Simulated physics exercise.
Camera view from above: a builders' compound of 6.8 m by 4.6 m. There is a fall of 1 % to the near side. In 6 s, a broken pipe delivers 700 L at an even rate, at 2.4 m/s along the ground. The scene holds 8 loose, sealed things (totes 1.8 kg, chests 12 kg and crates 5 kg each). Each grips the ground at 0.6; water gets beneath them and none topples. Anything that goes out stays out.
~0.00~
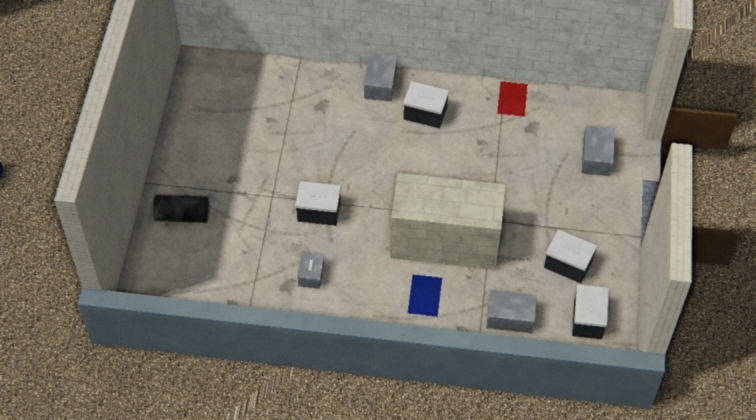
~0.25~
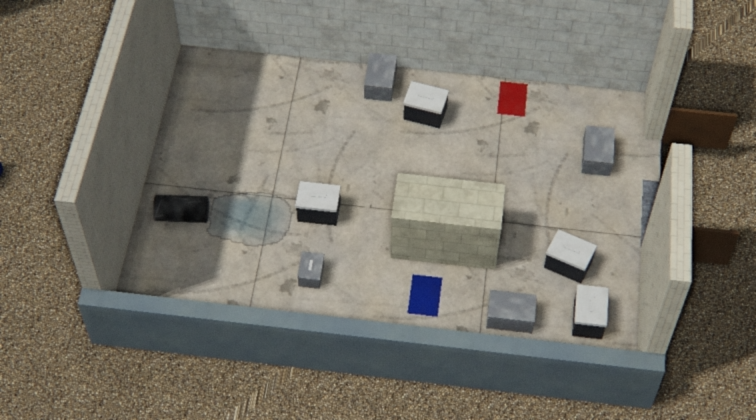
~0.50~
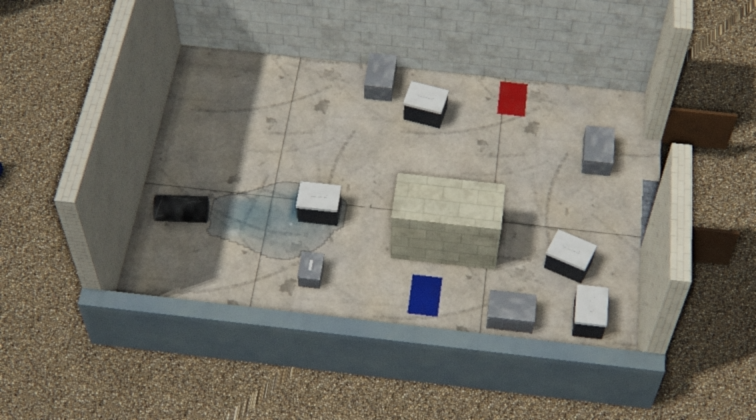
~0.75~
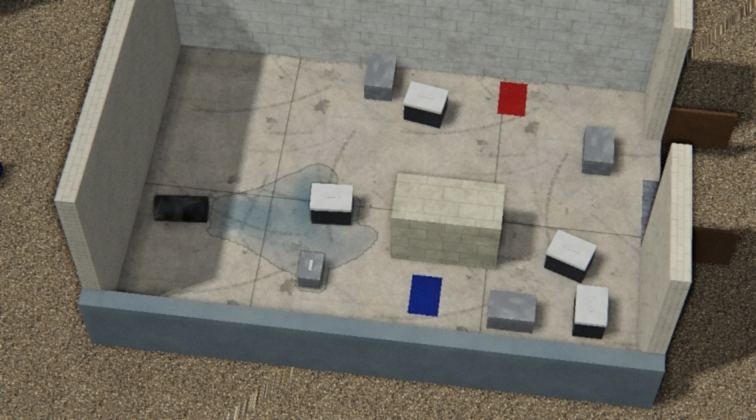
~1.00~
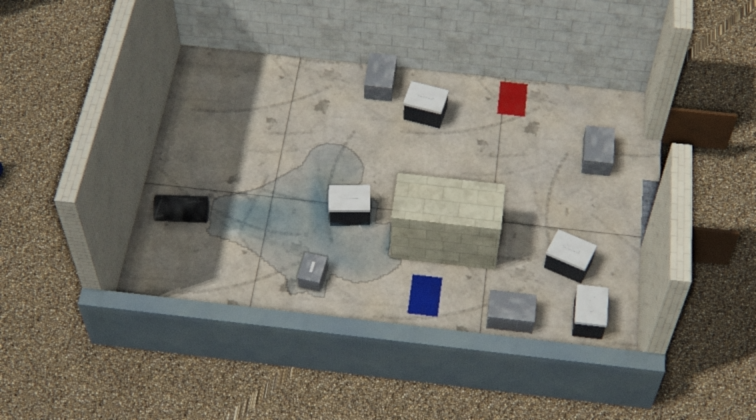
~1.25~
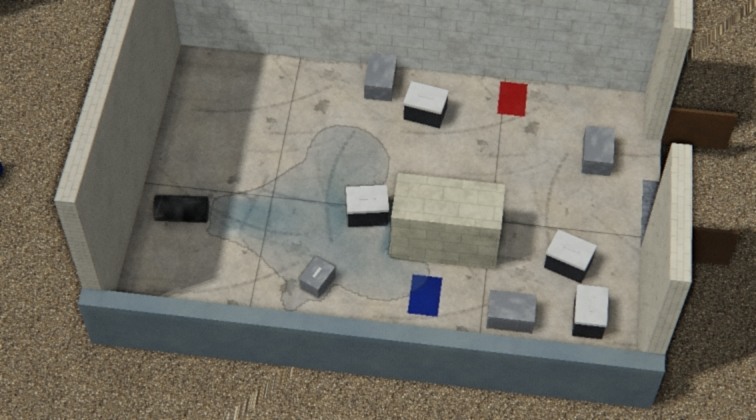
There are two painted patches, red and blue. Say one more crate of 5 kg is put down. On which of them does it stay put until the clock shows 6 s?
Red.
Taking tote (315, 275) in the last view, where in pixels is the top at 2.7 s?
Position: Approx. (338, 313).
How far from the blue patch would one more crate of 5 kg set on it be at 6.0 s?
About 100 cm.
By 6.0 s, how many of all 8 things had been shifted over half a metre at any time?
I make that 3.
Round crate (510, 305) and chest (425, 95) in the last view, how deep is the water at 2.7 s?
Depth approx. 2 cm / 3 cm.
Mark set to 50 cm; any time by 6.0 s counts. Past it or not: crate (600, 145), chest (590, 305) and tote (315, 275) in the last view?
Result by item: Stays closer; stays closer; goes farther.
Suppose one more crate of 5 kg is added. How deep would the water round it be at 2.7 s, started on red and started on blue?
Around 0 cm for the first start, around 3 cm for the second.
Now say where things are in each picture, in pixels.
A chest at (318, 195), on the bottom; a tote at (311, 265), on the bottom; the red patch at (512, 99); the blue patch at (425, 295); water covers 0.0 m2; 0 of 8 have shifted, in the first frame.
A chest at (318, 195), on the bottom; a tote at (311, 265) rests on the ground; the red patch at (512, 99); the blue patch at (425, 295); 0.7 m2 under water; 0 of 8 have shifted, in the second frame.
A chest at (319, 195), on the bottom; a tote at (311, 265), on the bottom; the red patch at (512, 99); the blue patch at (425, 295); water covers 1.2 m2; 0 of 8 have shifted, in the third frame.
A chest at (332, 196), on the bottom, 18 cm from its start; a tote at (311, 265) rests on the ground; the red patch at (512, 99); the blue patch at (425, 295); 2.1 m2 under water; 1 of 8 have shifted, in the fourth frame.
A chest at (350, 197), on the bottom, 42 cm from its start; a tote at (312, 267), on the bottom, 4 cm from its start; the red patch at (512, 99); the blue patch at (425, 295); 3.0 m2 under water; 1 of 8 have shifted, in the fifth frame.
A chest at (367, 198), on the bottom, 66 cm from its start; a tote at (317, 273) rests on the ground, 14 cm from its start; the red patch at (512, 99); the blue patch at (425, 295); 4.2 m2 under water; 2 of 8 have shifted, in the sixth frame.
After 1.8 s on red it would be 0 cm off in 0 cm of water; on blue it would be 12 cm off in 3 cm of water.
After 2.7 s on red it would be 0 cm off in 0 cm of water; on blue it would be 71 cm off in 3 cm of water.
After 4.2 s on red it would be 0 cm off in 2 cm of water; on blue it would be 78 cm off in 3 cm of water.
After 6.0 s on red it would be 2 cm off in 2 cm of water; on blue it would be 102 cm off in 3 cm of water.
